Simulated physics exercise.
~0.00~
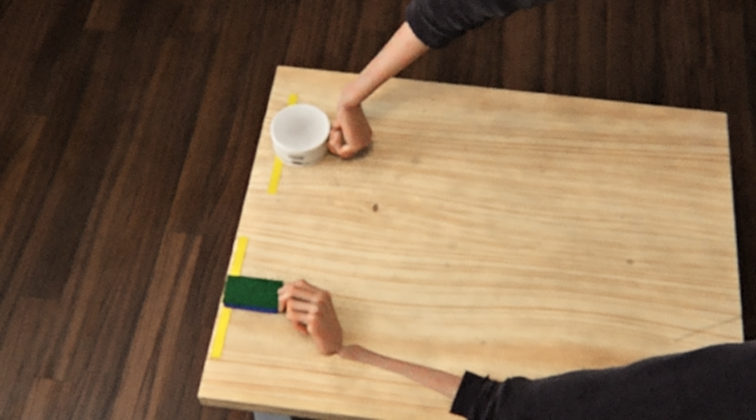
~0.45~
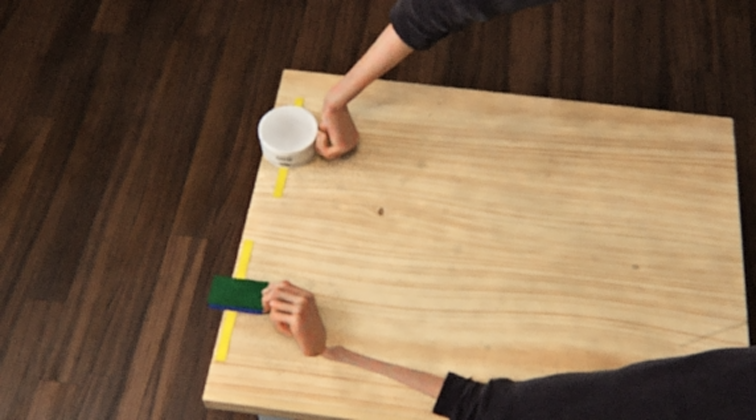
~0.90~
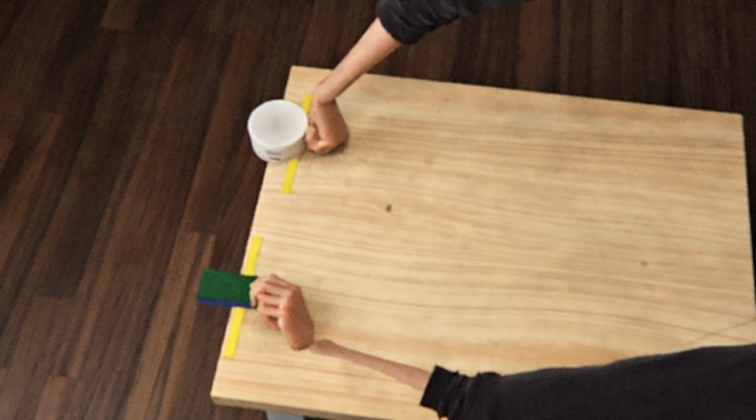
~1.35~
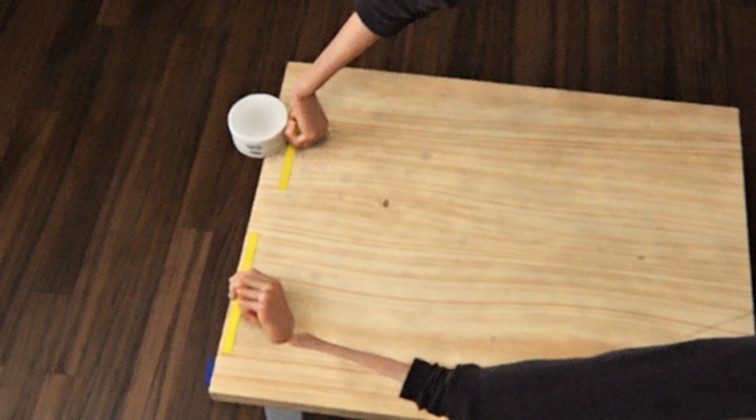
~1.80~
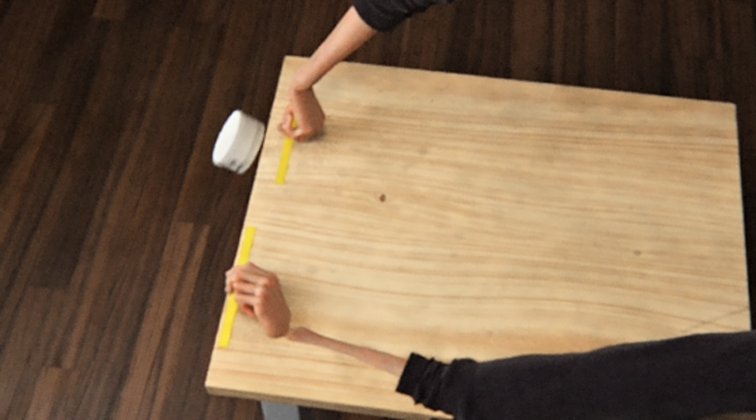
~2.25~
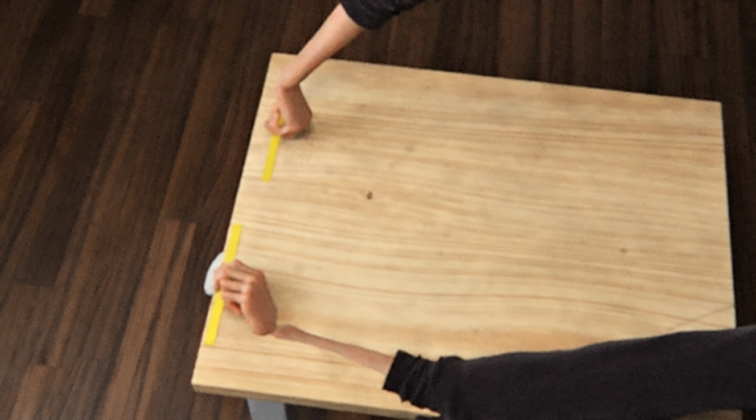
A blue and green sponge and a white tub were pushed left by two hands past yellow tape strips on a wooden table, and the sponge dropped off the edge first, then the tub tipped over and fell too, while the hands stayed at the tape.
